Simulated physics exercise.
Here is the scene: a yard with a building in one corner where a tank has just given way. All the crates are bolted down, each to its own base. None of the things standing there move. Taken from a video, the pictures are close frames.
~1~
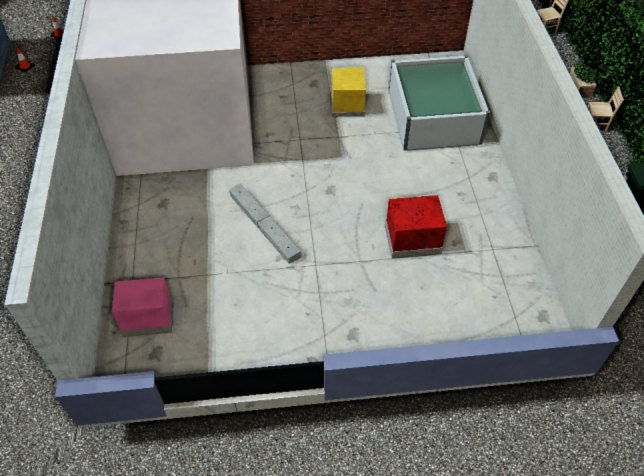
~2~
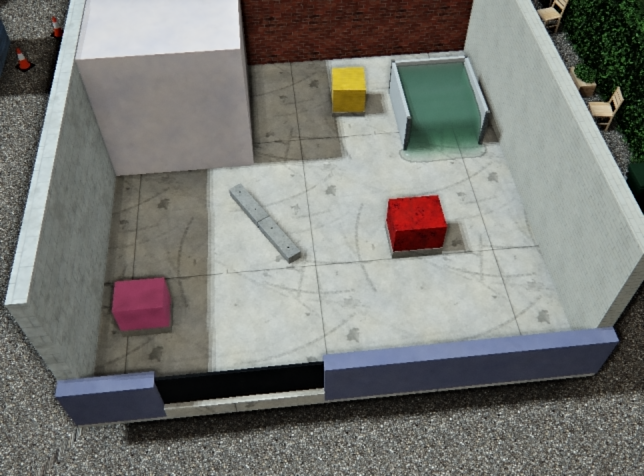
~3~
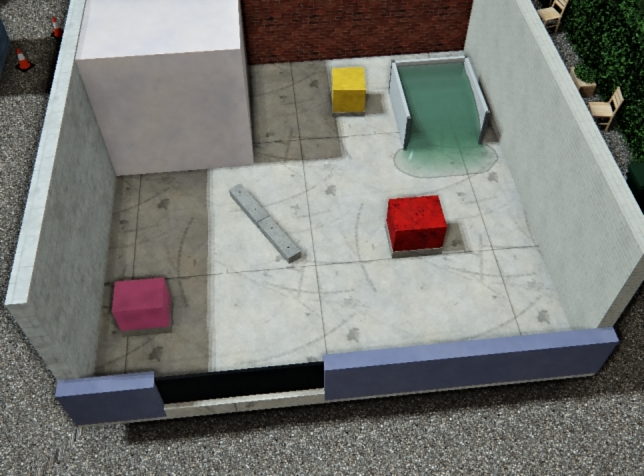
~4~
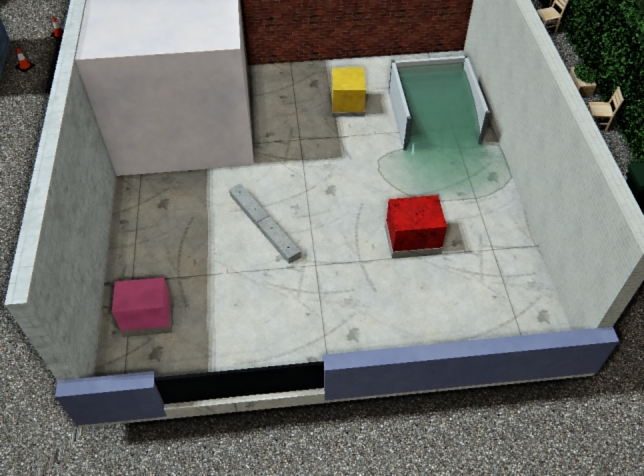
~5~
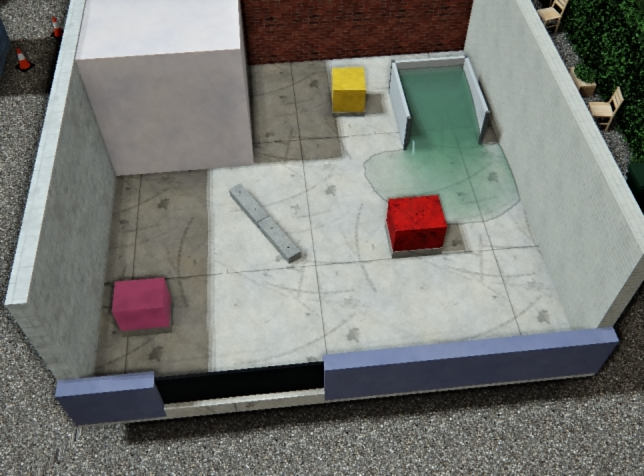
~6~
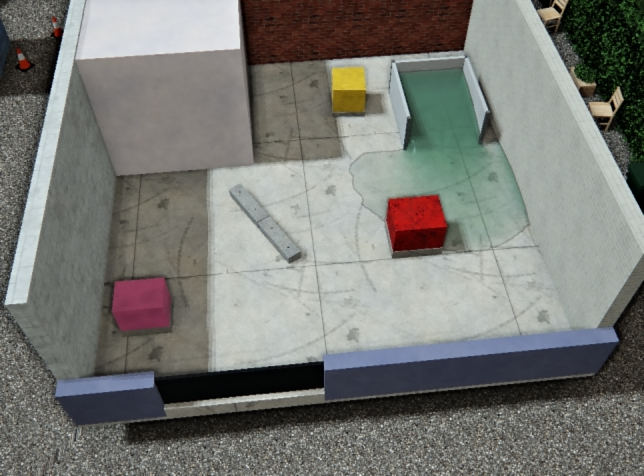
Green water pours from an open tank and spreads across the yard around a red block.
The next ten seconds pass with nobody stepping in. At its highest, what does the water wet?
At the end, the red crate is flooded, the pink crate is not flooded, the yellow crate is not flooded.
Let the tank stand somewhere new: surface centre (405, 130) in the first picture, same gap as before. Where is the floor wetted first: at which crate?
That would be the red one.
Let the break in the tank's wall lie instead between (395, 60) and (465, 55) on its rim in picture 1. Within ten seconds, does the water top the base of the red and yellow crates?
My take: The red crate stays clear, while the yellow crate gets flooded.
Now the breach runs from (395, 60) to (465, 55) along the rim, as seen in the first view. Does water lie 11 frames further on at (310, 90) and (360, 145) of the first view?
Submerged, waterless.
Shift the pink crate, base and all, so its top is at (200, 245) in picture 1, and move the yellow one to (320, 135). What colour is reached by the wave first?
It should be the crate marked red.
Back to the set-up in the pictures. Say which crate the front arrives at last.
I think it's the yellow one.
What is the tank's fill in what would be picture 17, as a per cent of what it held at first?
Near 24 in a hundred.
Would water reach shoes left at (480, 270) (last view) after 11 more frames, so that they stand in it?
That point would be inundated.
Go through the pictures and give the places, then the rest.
Still water in the water tank at (438, 90), in the first frame.
Water pours out at (444, 137) and has run to (402, 152), in the second frame.
Water pours out at (444, 138) and has run to (403, 168), in the third frame.
Water pours out at (444, 139) and has run to (409, 192), in the fourth frame.
Water pours out at (444, 139) and has run to a hidden place, in the fifth frame.
Water pours out at (444, 139) and has run to (455, 247), in the sixth frame.
A moment on, water covers 25 % of the floor; the red crate water round its plinth, the pink crate not reached, the yellow crate not reached.
Next, water covers 30 % of the floor; the red crate water round its plinth, the pink crate not reached, the yellow crate not reached.
Then, water covers 45 % of the floor; the red crate water round its plinth, the pink crate not reached, the yellow crate not reached.
Later, water covers 75 % of the floor; the red crate water round its plinth, the pink crate water round its plinth, the yellow crate water round its plinth.
In the end, water covers 90 % of the floor; the red crate was topped, the pink crate stayed above the water, the yellow crate stayed above the water.
